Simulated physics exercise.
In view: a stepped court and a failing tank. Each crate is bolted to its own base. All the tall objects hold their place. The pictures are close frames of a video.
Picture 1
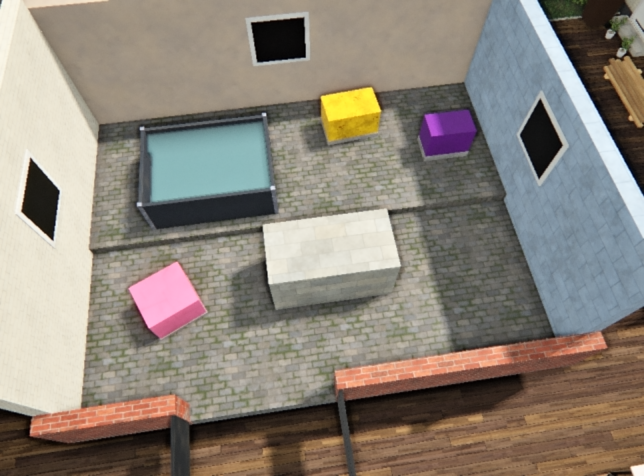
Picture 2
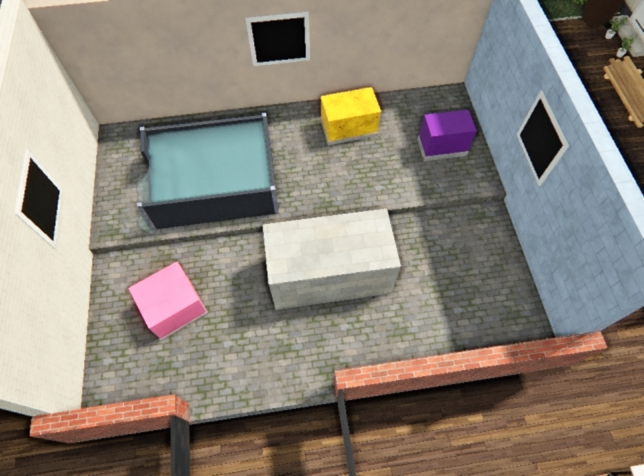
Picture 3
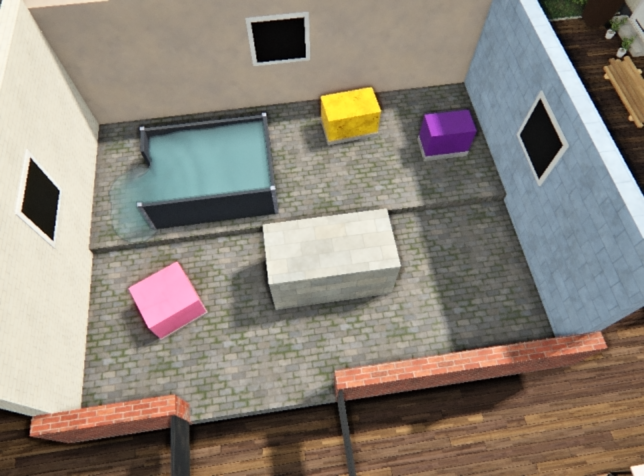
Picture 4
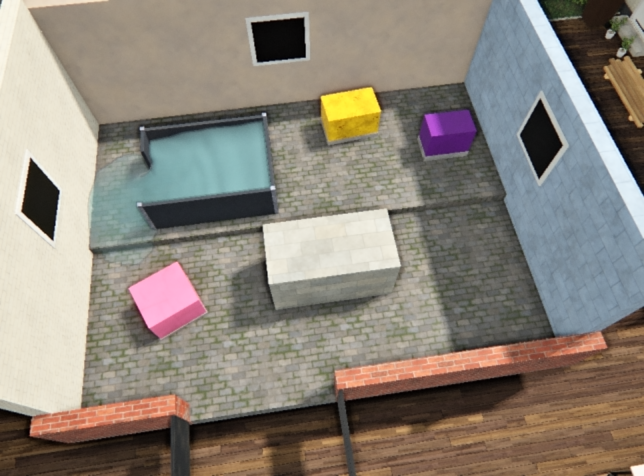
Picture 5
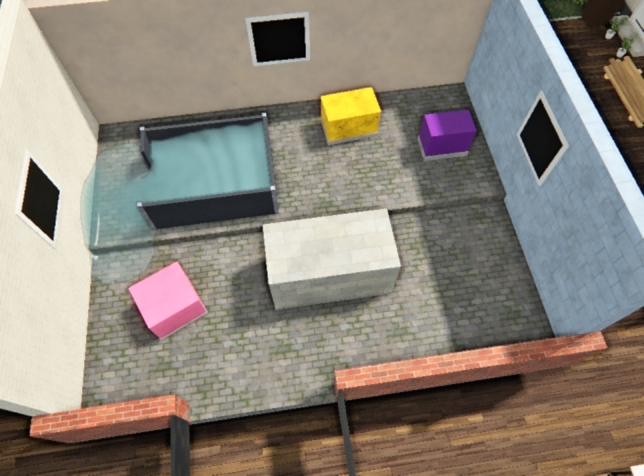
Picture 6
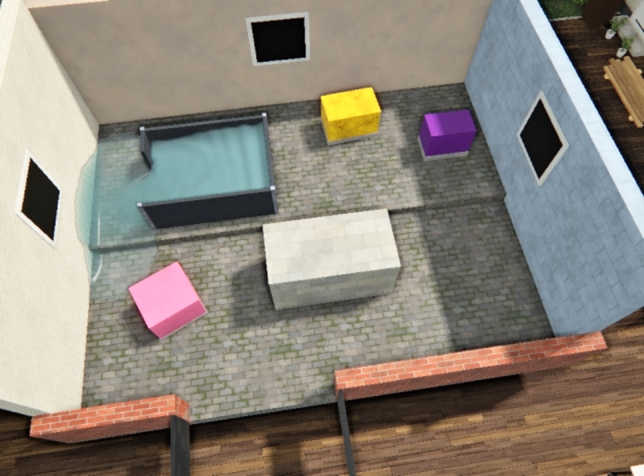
Water burst out of the left side of a dark-framed tank in a walled stone court, spread across the paving to the pale left wall, then crept forward along it toward the pink box.
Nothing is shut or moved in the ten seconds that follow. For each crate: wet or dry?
In the end: The purple crate keeps dry; the pink crate is soaked; the yellow crate is soaked.
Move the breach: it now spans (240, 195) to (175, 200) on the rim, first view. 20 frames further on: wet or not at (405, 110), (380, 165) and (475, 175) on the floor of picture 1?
One after the other: Free of water, dry, dry.
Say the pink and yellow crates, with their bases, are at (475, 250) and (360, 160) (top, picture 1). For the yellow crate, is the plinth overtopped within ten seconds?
Then: Yellow remains dry.
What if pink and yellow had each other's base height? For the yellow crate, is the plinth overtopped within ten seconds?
In short: Yellow gets wet.
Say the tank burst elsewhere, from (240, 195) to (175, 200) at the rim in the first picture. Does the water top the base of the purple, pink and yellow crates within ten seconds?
In short: Purple is safe; pink is wetted; yellow is spared.
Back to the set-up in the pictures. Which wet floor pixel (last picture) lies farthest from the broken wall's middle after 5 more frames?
At about (82, 406).
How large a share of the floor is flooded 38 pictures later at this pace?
Roughly 75 per cent.
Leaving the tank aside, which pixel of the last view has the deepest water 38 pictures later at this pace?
Around (81, 420).
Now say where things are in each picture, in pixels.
In the first frame, the tank at (207, 161) is whole and still.
In the second frame, the front is at a hidden place, out from the gap at (153, 194).
In the third frame, the front is at (119, 182), out from the gap at (153, 195).
In the fourth frame, the front is at (95, 180), out from the gap at (154, 195).
In the fifth frame, the front is at (97, 158), out from the gap at (154, 195).
In the sixth frame, the front is at (91, 294), out from the gap at (154, 195).
A moment on, water covers 15 % of the floor; the purple crate not reached, the pink crate water round its plinth, the yellow crate not reached.
Next, water covers 25 % of the floor; the purple crate not reached, the pink crate water round its plinth, the yellow crate not reached.
Then, water covers 45 % of the floor; the purple crate not reached, the pink crate water round its plinth, the yellow crate water round its plinth.
Later, water covers 75 % of the floor; the purple crate water round its plinth, the pink crate water round its plinth, the yellow crate water round its plinth.
In the end, water covers 90 % of the floor; the purple crate stayed above the water, the pink crate was topped, the yellow crate was topped.
